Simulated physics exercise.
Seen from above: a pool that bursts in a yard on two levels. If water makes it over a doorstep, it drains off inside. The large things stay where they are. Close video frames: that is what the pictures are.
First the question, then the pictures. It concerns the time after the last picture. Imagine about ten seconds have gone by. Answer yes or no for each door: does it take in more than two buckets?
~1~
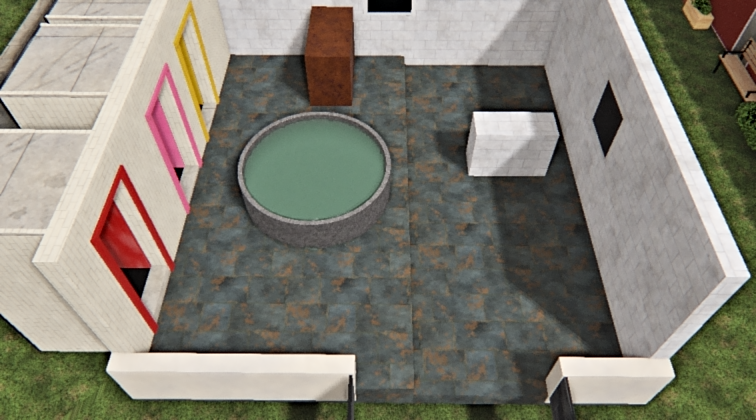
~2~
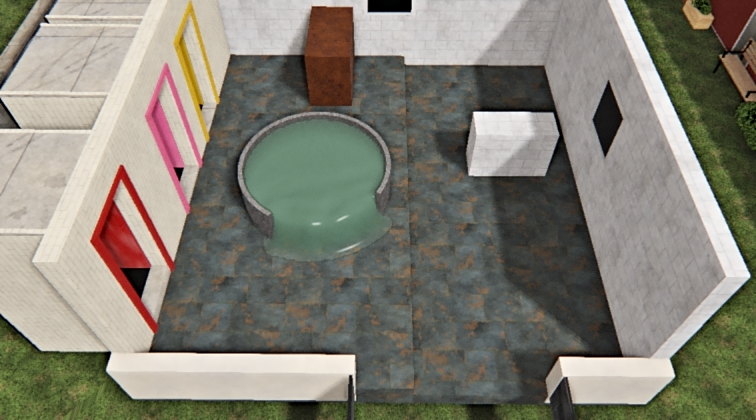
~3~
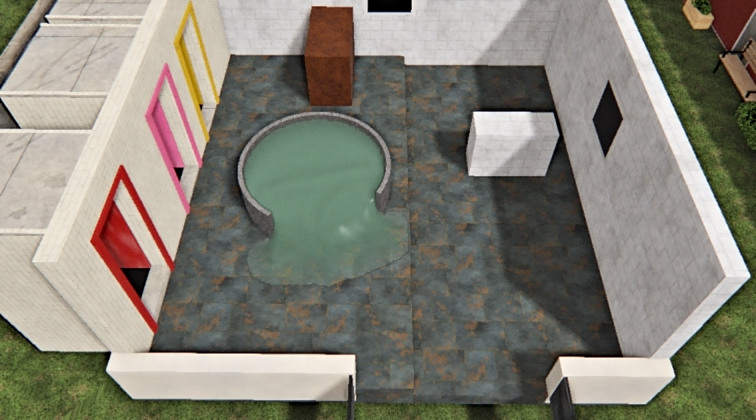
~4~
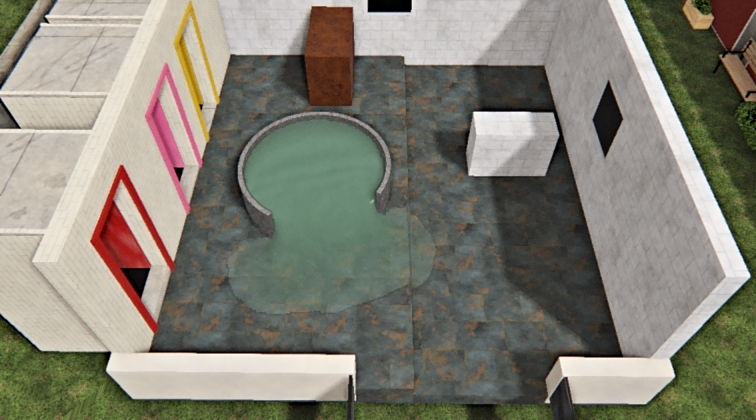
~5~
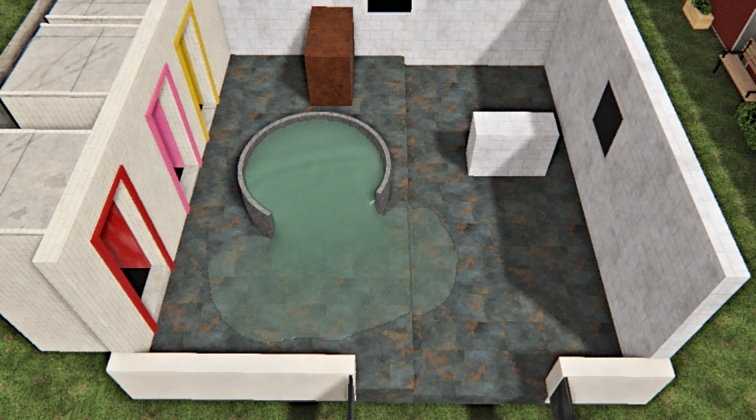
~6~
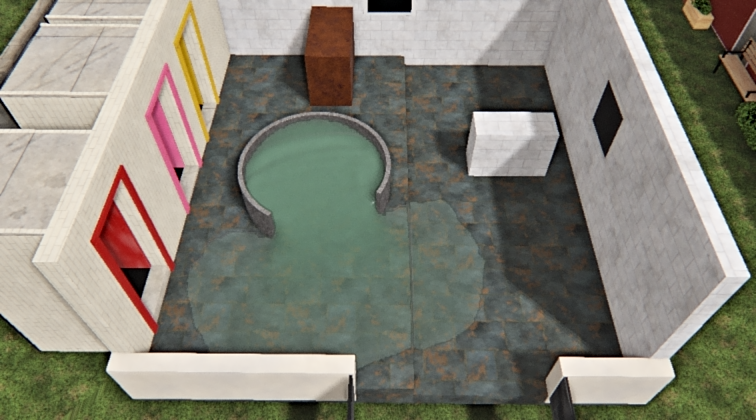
Pink door: No; yellow door: No; red door: No.
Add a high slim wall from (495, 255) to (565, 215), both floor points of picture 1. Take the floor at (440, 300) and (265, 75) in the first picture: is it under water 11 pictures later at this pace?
Result by location - first soaked, second parched.
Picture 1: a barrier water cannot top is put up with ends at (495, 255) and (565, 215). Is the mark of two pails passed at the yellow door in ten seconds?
Yellow door: Spared.
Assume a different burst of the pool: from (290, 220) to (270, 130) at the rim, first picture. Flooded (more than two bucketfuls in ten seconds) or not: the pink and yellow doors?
Well, the pink door crosses the threshold, while the yellow door crosses the threshold.
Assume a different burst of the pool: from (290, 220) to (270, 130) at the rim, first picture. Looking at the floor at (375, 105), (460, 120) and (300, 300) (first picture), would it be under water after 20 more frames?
So that's left bare for the first, left bare for the second and waterlogged for the third.
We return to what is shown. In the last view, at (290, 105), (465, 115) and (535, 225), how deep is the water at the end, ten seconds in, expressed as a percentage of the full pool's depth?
10, 2 and 4 per cent, roughly.
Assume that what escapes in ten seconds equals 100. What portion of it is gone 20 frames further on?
Log: Around 60 %, estimated.
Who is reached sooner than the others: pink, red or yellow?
It would be the red door.
A moment on, water covers 30 % of the floor; the pink door not reached, the yellow door not reached, the red door wet at the sill, nothing in.
Next, water covers 35 % of the floor; the pink door not reached, the yellow door not reached, the red door wet at the sill, nothing in.
Then, water covers 40 % of the floor; the pink door wet at the sill, nothing in, the yellow door not reached, the red door wet at the sill, nothing in.
Later, water covers 65 % of the floor; the pink door wet at the sill, nothing in, the yellow door wet at the sill, nothing in, the red door wet at the sill, nothing in.
In the end, water covers 75 % of the floor; the pink door under two buckets in, the yellow door under two buckets in, the red door wet at the sill, nothing in.
